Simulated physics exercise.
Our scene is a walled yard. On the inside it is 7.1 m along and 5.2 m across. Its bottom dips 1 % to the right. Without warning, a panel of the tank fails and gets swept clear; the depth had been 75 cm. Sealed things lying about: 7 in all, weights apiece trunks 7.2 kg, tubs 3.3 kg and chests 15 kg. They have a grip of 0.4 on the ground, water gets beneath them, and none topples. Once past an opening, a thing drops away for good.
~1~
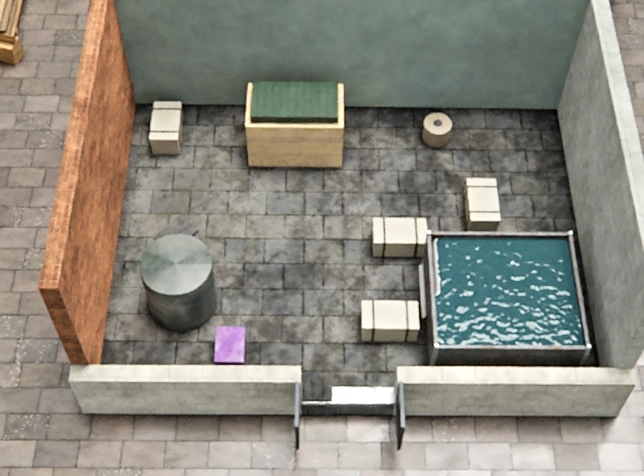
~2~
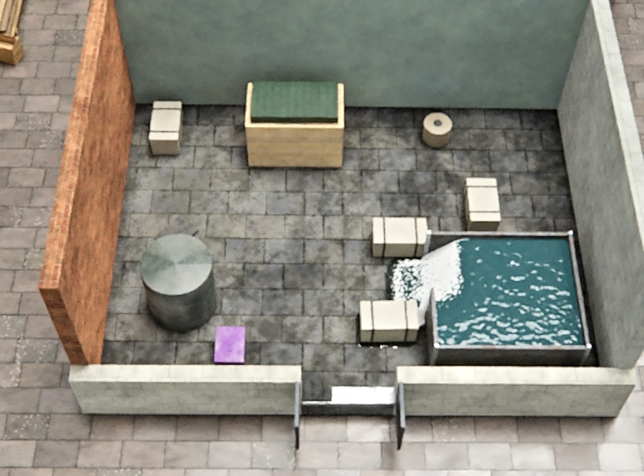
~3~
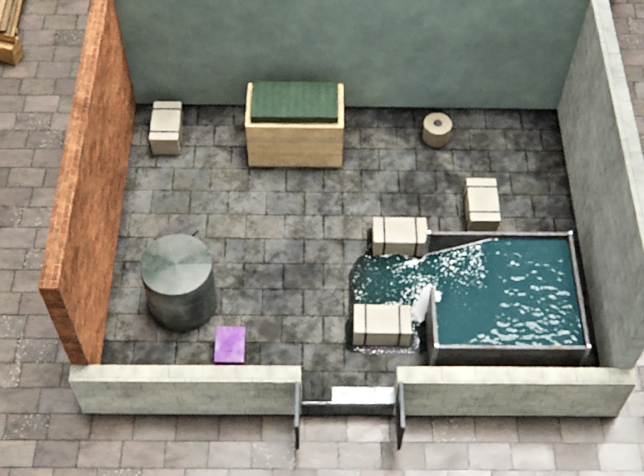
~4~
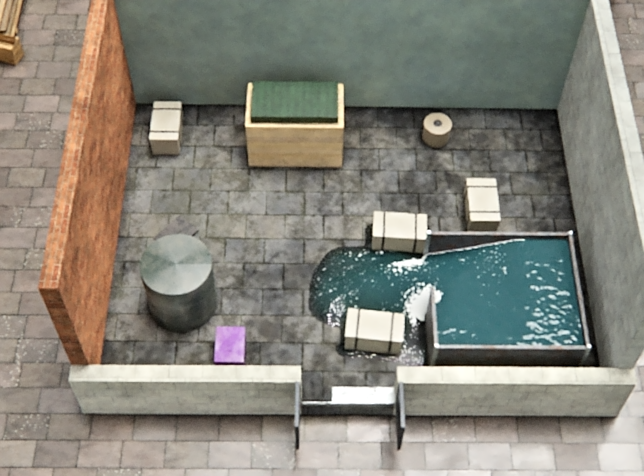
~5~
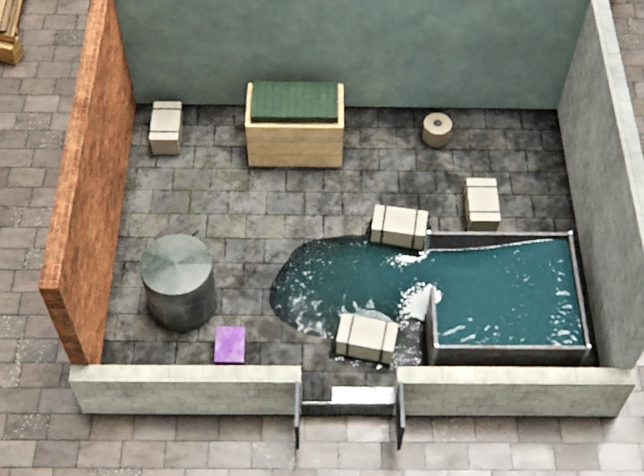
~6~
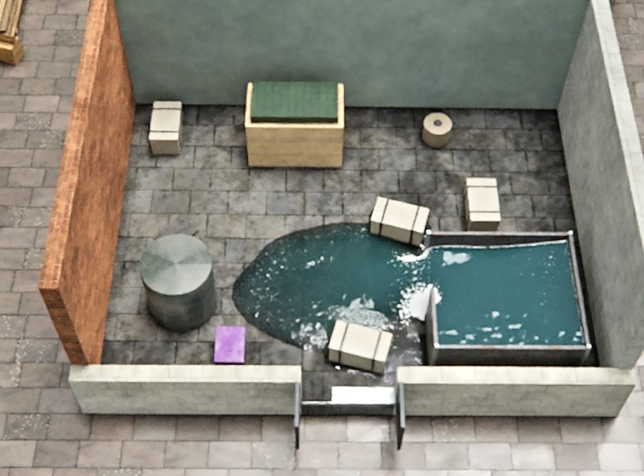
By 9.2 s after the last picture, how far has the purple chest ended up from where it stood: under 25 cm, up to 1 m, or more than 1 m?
It will cover a great distance.
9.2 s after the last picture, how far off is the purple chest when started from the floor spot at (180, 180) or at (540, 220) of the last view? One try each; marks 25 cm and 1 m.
I'd say it lands far off on the first try and it drifts a short distance on the second.
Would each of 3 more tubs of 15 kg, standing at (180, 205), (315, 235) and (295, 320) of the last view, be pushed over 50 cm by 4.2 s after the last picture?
So that's beyond the threshold, beyond the threshold and beyond the threshold, in that sequence.
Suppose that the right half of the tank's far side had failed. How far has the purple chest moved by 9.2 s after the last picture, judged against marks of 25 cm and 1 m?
If that happened, the purple chest creeps a small distance.
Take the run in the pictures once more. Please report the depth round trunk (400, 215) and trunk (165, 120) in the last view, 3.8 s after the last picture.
Depth approx. 1 cm / 9 cm.
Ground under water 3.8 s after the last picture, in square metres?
Roughly 25 m2 of it is wet.
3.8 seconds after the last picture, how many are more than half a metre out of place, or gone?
By my reckoning, 5.
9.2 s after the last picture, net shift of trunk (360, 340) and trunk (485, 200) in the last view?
The first ends 140 cm from its start, the second 80 cm.
Then, 1.2 s after the last picture the purple chest is near (172, 350), 0.8 m from its start, aground; 0 of 7 are out; 0 afloat.
Then, 3.8 s after the last picture the purple chest is near (128, 278), 1.8 m from its start, afloat; 0 of 7 are out; 3 afloat.
Then, 6.2 s after the last picture the purple chest is near (181, 198), 2.6 m from its start, afloat; 0 of 7 are out; 4 afloat.
Then, 9.2 s after the last picture the purple chest is near (312, 182), 3.0 m from its start, afloat; 0 of 7 are out; 6 afloat.
